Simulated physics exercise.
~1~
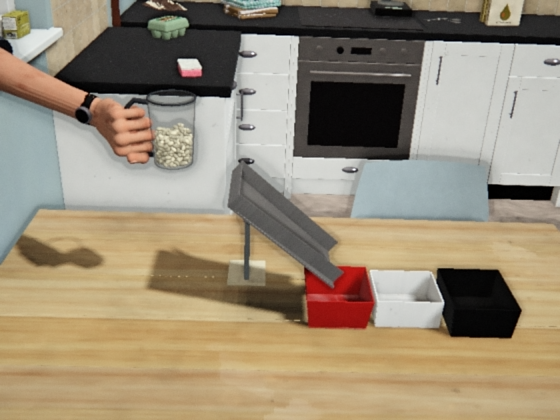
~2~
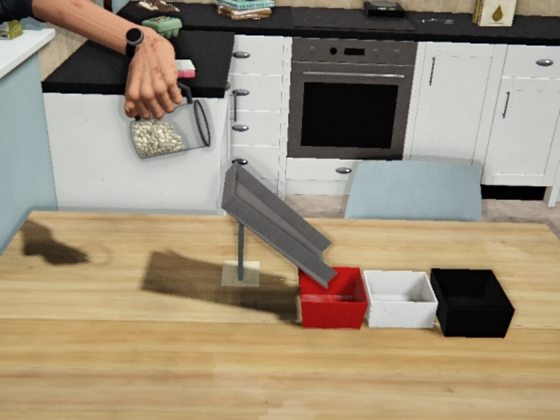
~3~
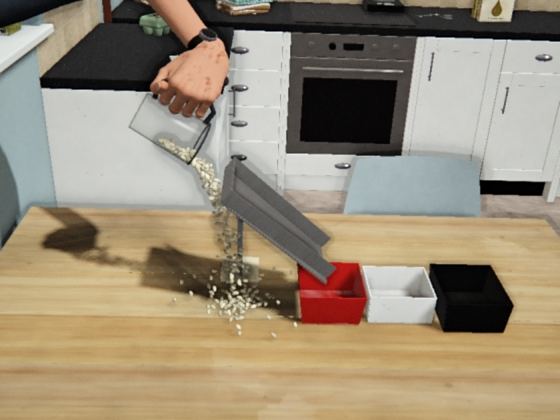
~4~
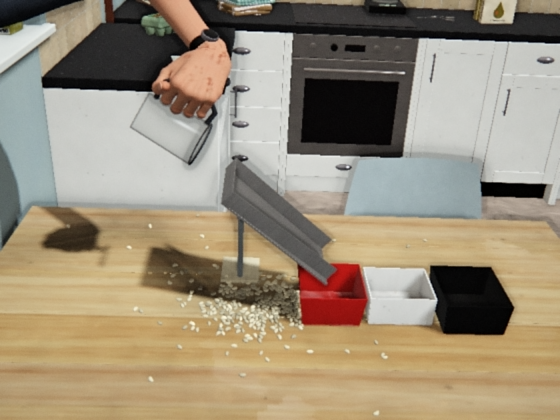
White beans pouring from a clear cup tipped by a hand, missing the grey chute and scattering across the wooden table.
